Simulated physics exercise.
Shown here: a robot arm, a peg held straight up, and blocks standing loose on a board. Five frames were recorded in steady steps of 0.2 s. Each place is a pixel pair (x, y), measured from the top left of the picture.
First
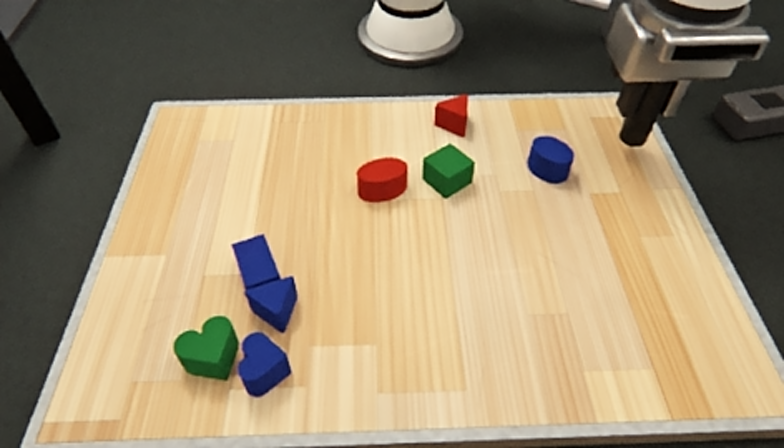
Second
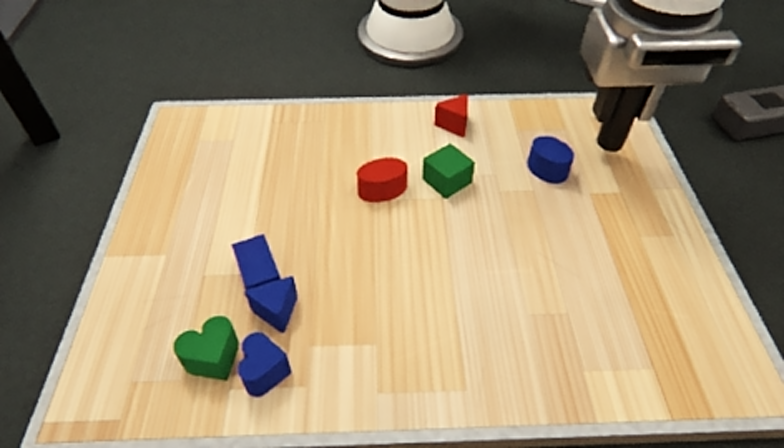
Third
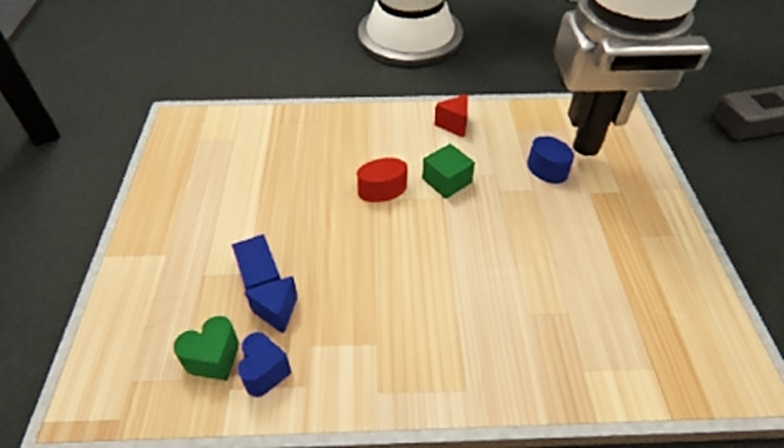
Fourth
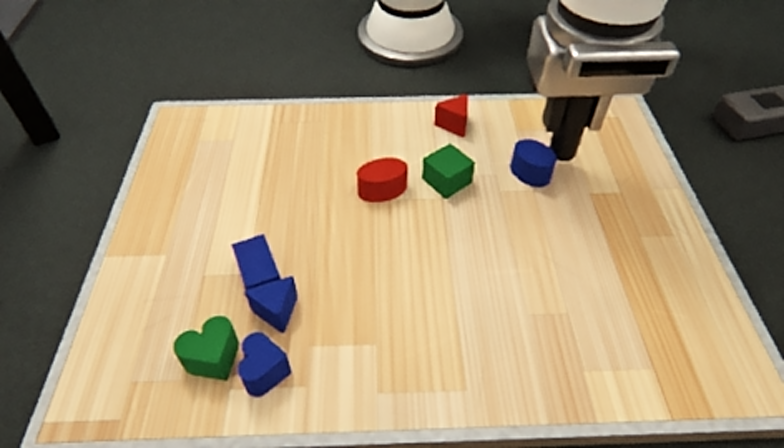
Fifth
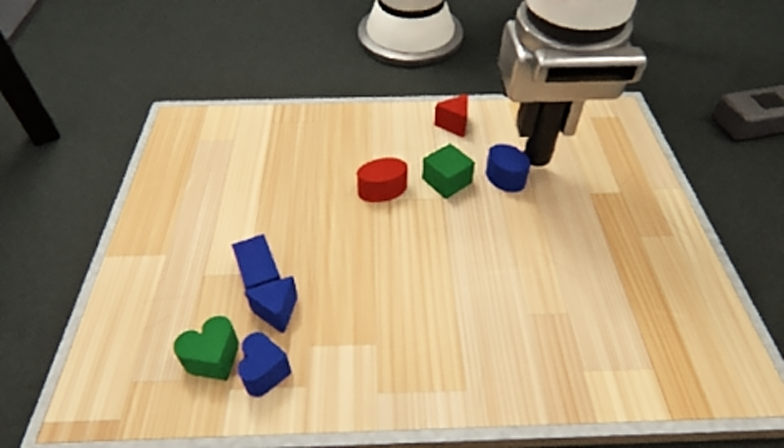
A pale wooden board with a grey edge lies on a dark surface, seen from above at an angle by a still camera. Red, green and blue blocks sit near the far side, with three blue blocks and a green heart at lower left. From the upper right, a robot arm moves its dark peg left, meets the rounded blue block and pushes it toward the green block, leaving a gap.
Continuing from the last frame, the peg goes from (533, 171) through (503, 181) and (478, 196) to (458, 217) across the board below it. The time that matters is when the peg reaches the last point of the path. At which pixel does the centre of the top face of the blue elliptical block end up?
It is going to be at (427, 190).
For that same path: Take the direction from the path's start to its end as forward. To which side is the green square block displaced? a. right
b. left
a (right)
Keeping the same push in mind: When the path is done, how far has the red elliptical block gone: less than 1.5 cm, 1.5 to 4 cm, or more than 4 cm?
The middle band: 1.5 to 4 cm.
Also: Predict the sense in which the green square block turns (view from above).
Viewed from above, clockwise.
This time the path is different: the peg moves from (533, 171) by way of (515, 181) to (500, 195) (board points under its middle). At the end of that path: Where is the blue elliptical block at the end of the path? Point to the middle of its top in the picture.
The blue elliptical block ends near (471, 174).
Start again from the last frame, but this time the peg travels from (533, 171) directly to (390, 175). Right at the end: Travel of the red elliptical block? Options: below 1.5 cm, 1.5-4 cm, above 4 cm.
My prediction: Between 1.5 and 4 cm.
The first path, step by step. One third of the way, peg at (505, 168); green square block at (435, 162), turned 25° clockwise; blue elliptical block at (477, 168).
Two thirds of the way, peg at (479, 184); red elliptical block at (367, 167), turned 20° anticlockwise; green square block at (414, 163), turned 65° clockwise; blue elliptical block at (448, 181).
At the end, peg at (459, 204); red elliptical block at (362, 165), turned 30° anticlockwise; green square block at (409, 162), turned 80° clockwise; blue elliptical block at (427, 190), turned 55° clockwise.
